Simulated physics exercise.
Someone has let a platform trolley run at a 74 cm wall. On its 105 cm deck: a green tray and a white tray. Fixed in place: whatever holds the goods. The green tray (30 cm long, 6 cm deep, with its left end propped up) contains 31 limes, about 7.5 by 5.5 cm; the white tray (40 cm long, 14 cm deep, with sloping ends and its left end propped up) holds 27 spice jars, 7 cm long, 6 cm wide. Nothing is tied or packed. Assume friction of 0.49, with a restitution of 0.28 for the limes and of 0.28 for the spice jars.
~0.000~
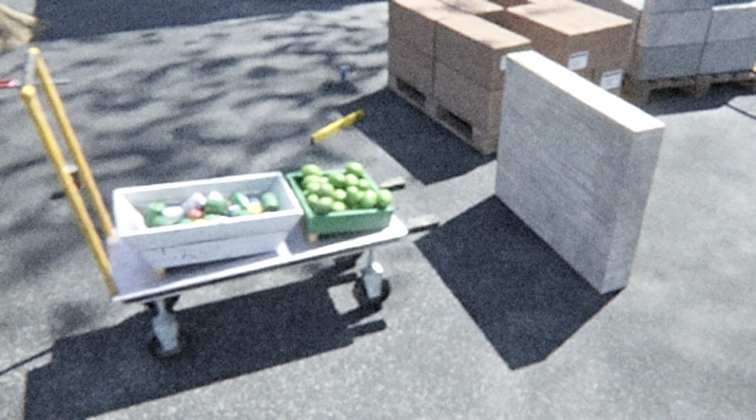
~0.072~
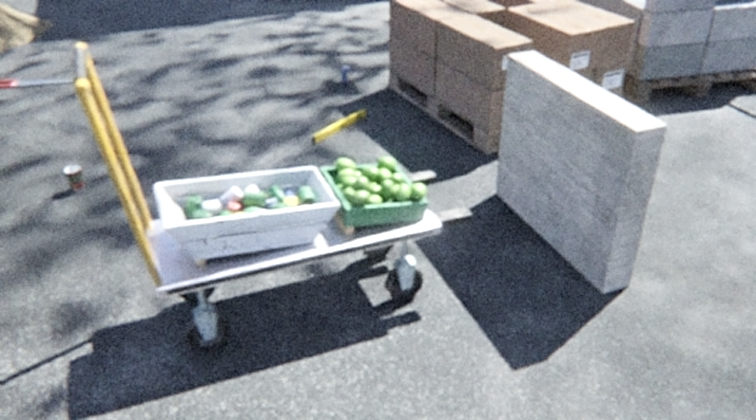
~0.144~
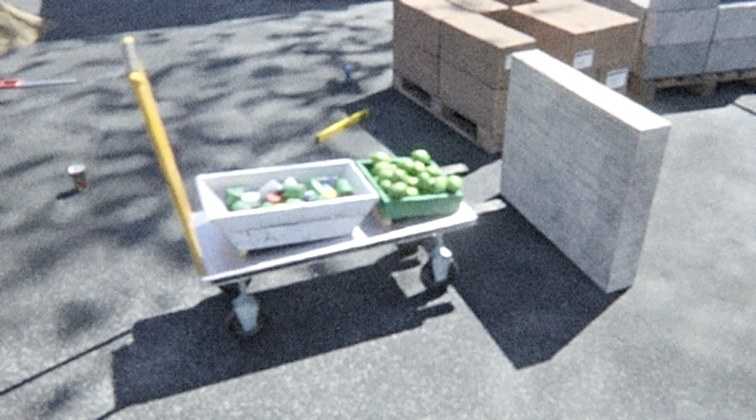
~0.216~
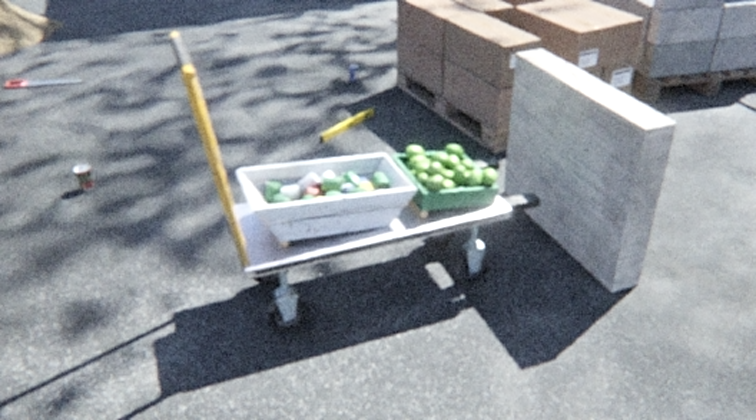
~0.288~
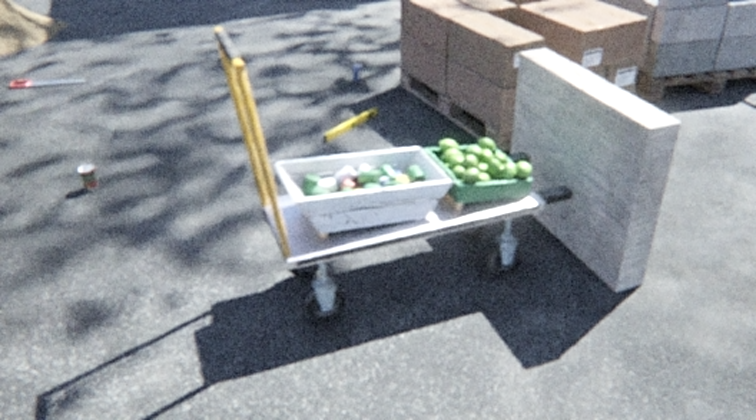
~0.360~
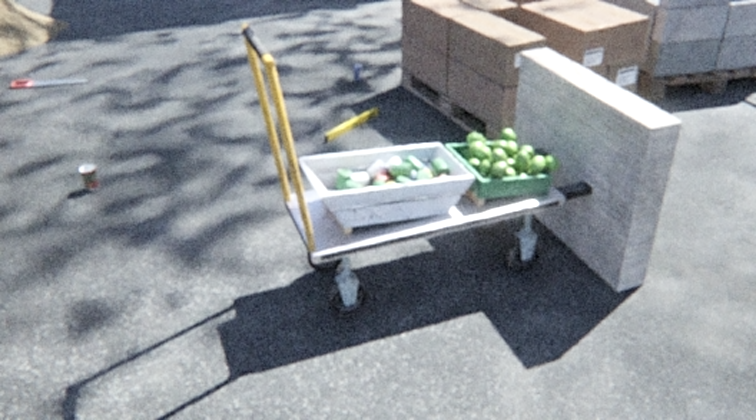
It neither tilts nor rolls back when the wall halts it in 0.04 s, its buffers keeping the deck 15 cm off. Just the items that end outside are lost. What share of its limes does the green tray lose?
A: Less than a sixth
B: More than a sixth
B, more than a sixth.
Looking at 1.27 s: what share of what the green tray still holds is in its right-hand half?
It works out to around 60 in a hundred.
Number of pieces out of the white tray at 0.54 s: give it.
White tray: Roughly 0 out by then.
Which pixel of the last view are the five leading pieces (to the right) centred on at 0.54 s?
Roughly at (554, 164).
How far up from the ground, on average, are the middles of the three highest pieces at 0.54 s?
Close to 54 cm, on average.
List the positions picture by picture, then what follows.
In the first frame (we follow the rim corner now nearest the camera; the camera pans a little), green tray at (313, 216); white tray at (122, 234); 63 cm still to roll; nothing out yet.
In the second frame, green tray at (351, 208); white tray at (166, 226); 49 cm still to roll.
In the third frame, green tray at (389, 200); white tray at (211, 217); 36 cm still to roll.
In the fourth frame, green tray at (427, 192); white tray at (256, 208); 22 cm still to roll.
In the fifth frame, green tray at (463, 185); white tray at (298, 200); 9 cm still to roll.
In the sixth frame, green tray at (485, 180); white tray at (323, 195); stopped; 1 out, the lowest lime at (552, 164).
After 0.42 s, 4 of 31 out of the green tray and 0 of 27 out of the white tray.
After 0.54 s, 8 of 31 out of the green tray and 0 of 27 out of the white tray.
After 0.77 s, 9 of 31 out of the green tray and 1 of 27 out of the white tray.
Outcome (at 1.27 s), 9 of 31 out of the green tray and 1 of 27 out of the white tray. Asked share, 9 of 31, 29 per cent.
